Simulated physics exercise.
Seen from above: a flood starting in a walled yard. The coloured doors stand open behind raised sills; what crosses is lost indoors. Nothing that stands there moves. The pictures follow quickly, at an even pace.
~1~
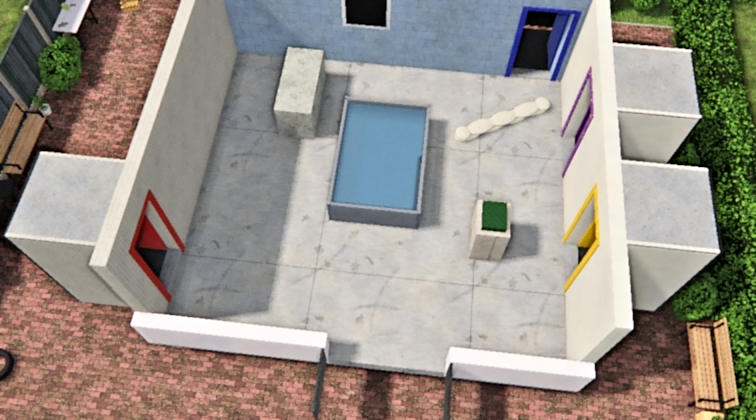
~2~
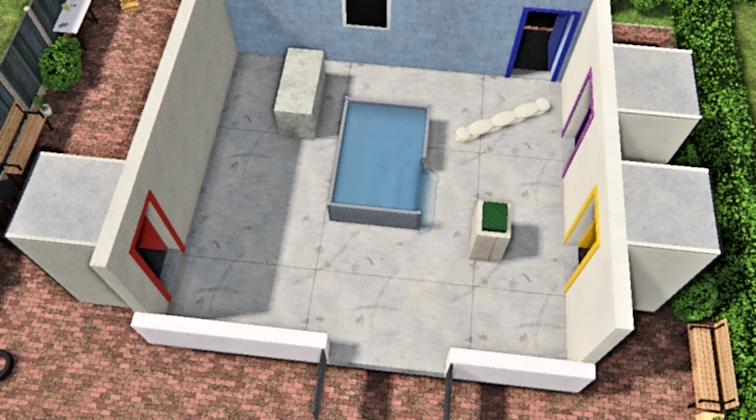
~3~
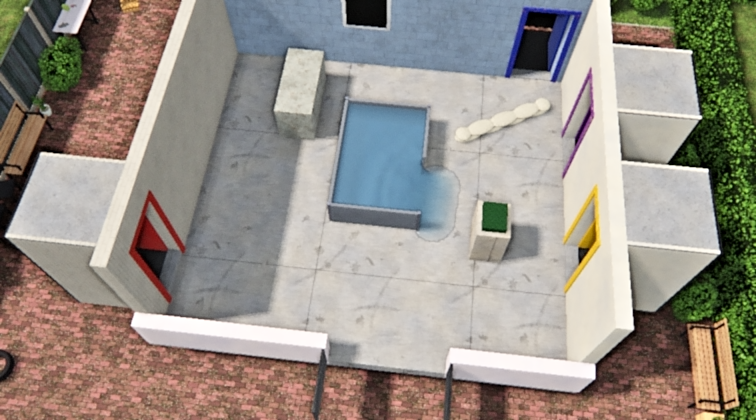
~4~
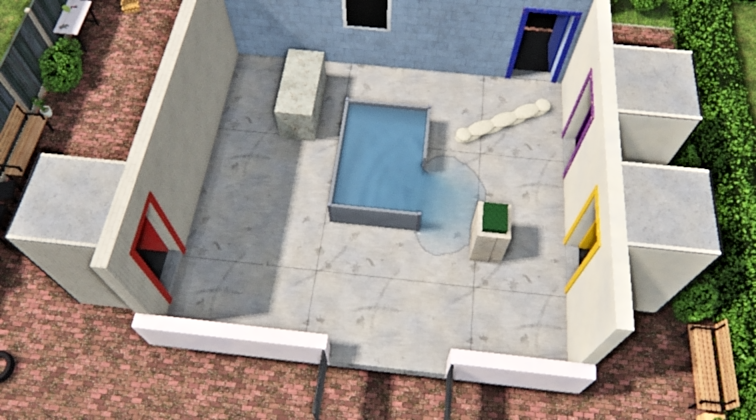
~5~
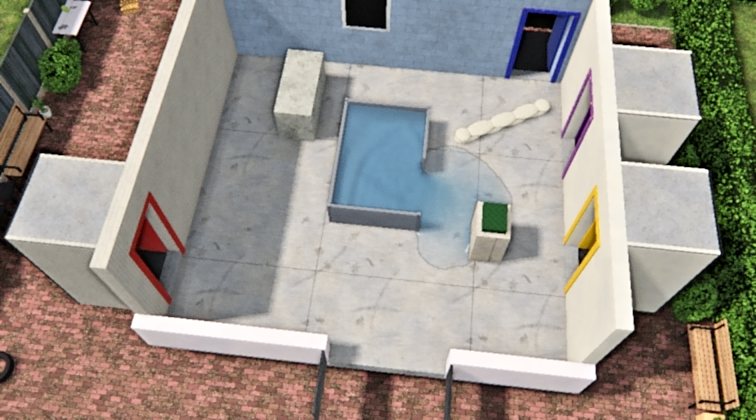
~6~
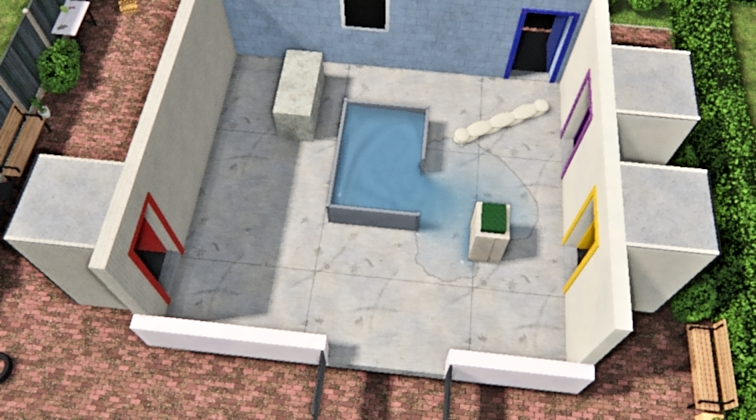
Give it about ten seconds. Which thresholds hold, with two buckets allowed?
The yellow door lets in a lot; the red door admits no more than that; the purple door lets in a lot; the blue door lets in a lot.
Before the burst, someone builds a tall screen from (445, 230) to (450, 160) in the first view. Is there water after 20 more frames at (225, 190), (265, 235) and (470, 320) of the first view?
In that order: Not flooded, no water, under water.
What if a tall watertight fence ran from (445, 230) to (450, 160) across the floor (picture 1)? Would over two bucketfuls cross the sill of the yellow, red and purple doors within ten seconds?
Yellow takes less; red holds; purple takes less.
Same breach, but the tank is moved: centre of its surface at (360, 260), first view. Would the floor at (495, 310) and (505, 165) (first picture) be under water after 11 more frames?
In that order: Awash, no water.
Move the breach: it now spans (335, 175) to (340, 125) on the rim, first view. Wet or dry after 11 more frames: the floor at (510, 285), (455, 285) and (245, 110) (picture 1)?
One after the other: Free of water, free of water, flooded.
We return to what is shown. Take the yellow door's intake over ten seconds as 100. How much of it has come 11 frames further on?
Roughly 25 per cent.
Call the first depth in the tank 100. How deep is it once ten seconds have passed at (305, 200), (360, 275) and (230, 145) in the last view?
About 0, 2 and 0 per cent.
A moment on, water covers 20 % of the floor; the yellow door under two buckets in, the red door not reached, the purple door wet at the sill, nothing in, the blue door not reached.
Next, water covers 30 % of the floor; the yellow door over two buckets in, the red door not reached, the purple door over two buckets in, the blue door not reached.
Then, water covers 35 % of the floor; the yellow door over two buckets in, the red door not reached, the purple door over two buckets in, the blue door under two buckets in.
Later, water covers 45 % of the floor; the yellow door over two buckets in, the red door not reached, the purple door far over two buckets in, the blue door over two buckets in.
In the end, water covers 65 % of the floor; the yellow door far over two buckets in, the red door wet at the sill, nothing in, the purple door far over two buckets in, the blue door far over two buckets in.
